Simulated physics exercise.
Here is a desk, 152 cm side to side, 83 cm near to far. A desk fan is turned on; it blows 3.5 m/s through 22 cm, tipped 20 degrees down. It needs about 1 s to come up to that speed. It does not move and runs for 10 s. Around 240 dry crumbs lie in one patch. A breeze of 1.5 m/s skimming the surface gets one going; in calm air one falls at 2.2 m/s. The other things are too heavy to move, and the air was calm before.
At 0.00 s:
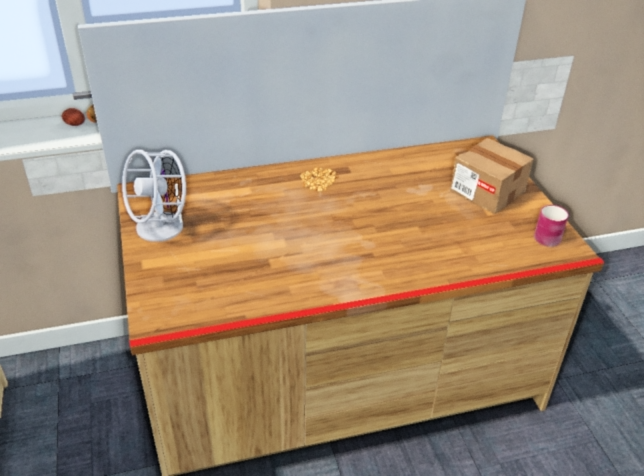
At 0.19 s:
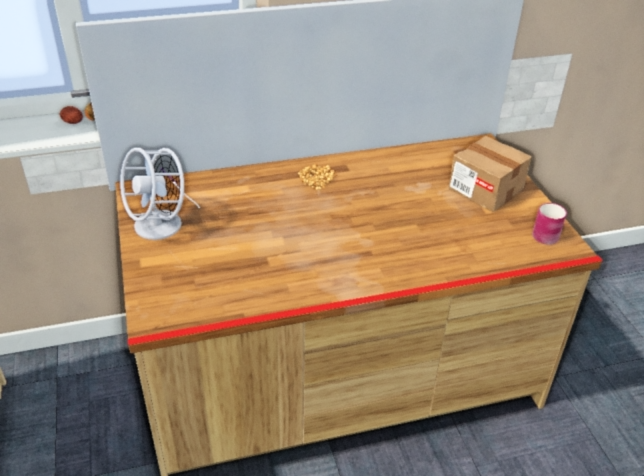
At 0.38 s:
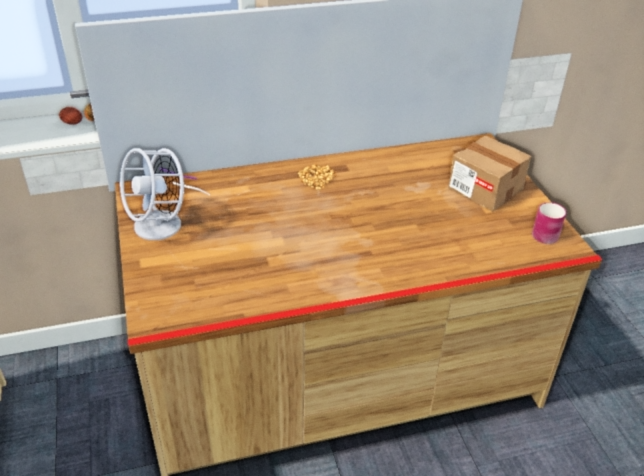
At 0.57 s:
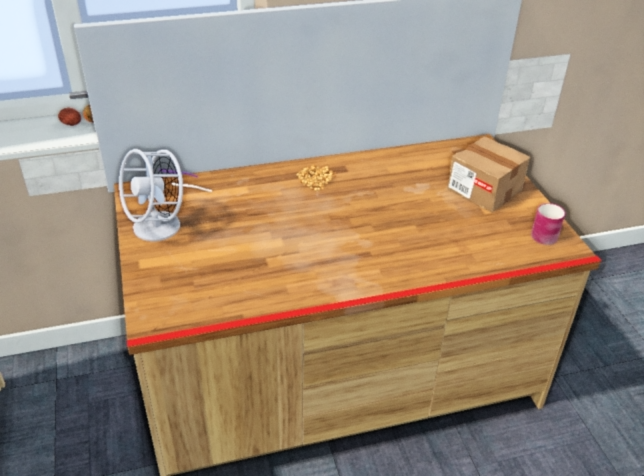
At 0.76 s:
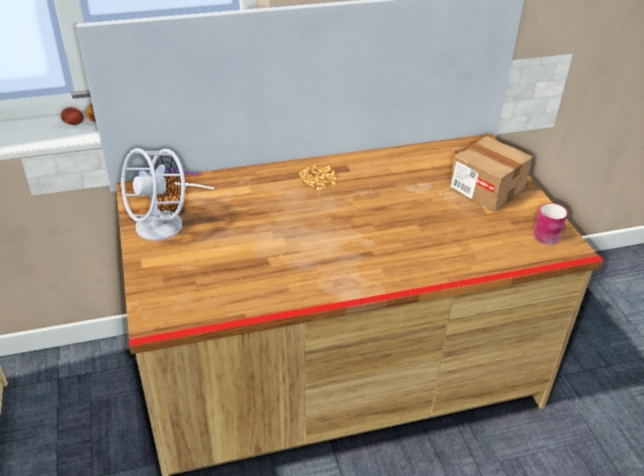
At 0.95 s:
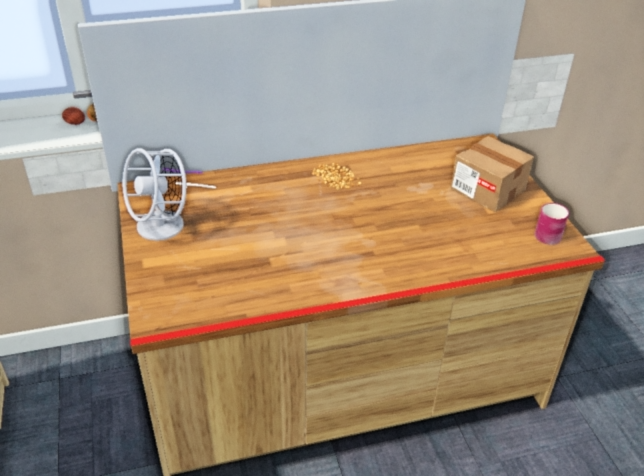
A desk holds a fan, box and mug as dry crumbs stir and shift slightly right.
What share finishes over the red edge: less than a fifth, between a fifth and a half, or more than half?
By then under a fifth are over the red edge.
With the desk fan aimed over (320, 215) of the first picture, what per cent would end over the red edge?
It would be near 0 %.
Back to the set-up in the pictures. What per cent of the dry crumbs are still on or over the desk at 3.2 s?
Near 15 %.
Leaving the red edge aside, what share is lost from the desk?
About 90 %.
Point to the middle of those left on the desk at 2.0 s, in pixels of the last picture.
Near (467, 176).
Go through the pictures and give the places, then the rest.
The middle of the dry crumbs is near (317, 180), none has stirred yet and the mouth of the desk fan is at (154, 186), in the first frame.
The middle of the dry crumbs is near (318, 178), none has stirred yet and the red edge is centred on (383, 300), in the second frame.
The middle of the dry crumbs is near (318, 178), none has stirred yet, the top of a box is at (493, 155) and the top of a mug is at (552, 210), in the third frame.
The middle of the dry crumbs is near (317, 179) and none has stirred yet, in the fourth frame.
The middle of the dry crumbs is near (316, 177) and none has stirred yet, in the fifth frame.
The middle of the dry crumbs is near (334, 176), the farthest in sight from the desk fan is at (358, 179) and about 85 % have left their places, in the sixth frame.
After 2.0 s the count stands so, 0 % are over the red edge; the middle of those still in play is near (467, 176).
After 3.2 s the count stands so, 0 % are over the red edge.
After 5.5 s the count stands so, 0 % are over the red edge.
After 10.0 s, at the end, 0 % are over the red edge.
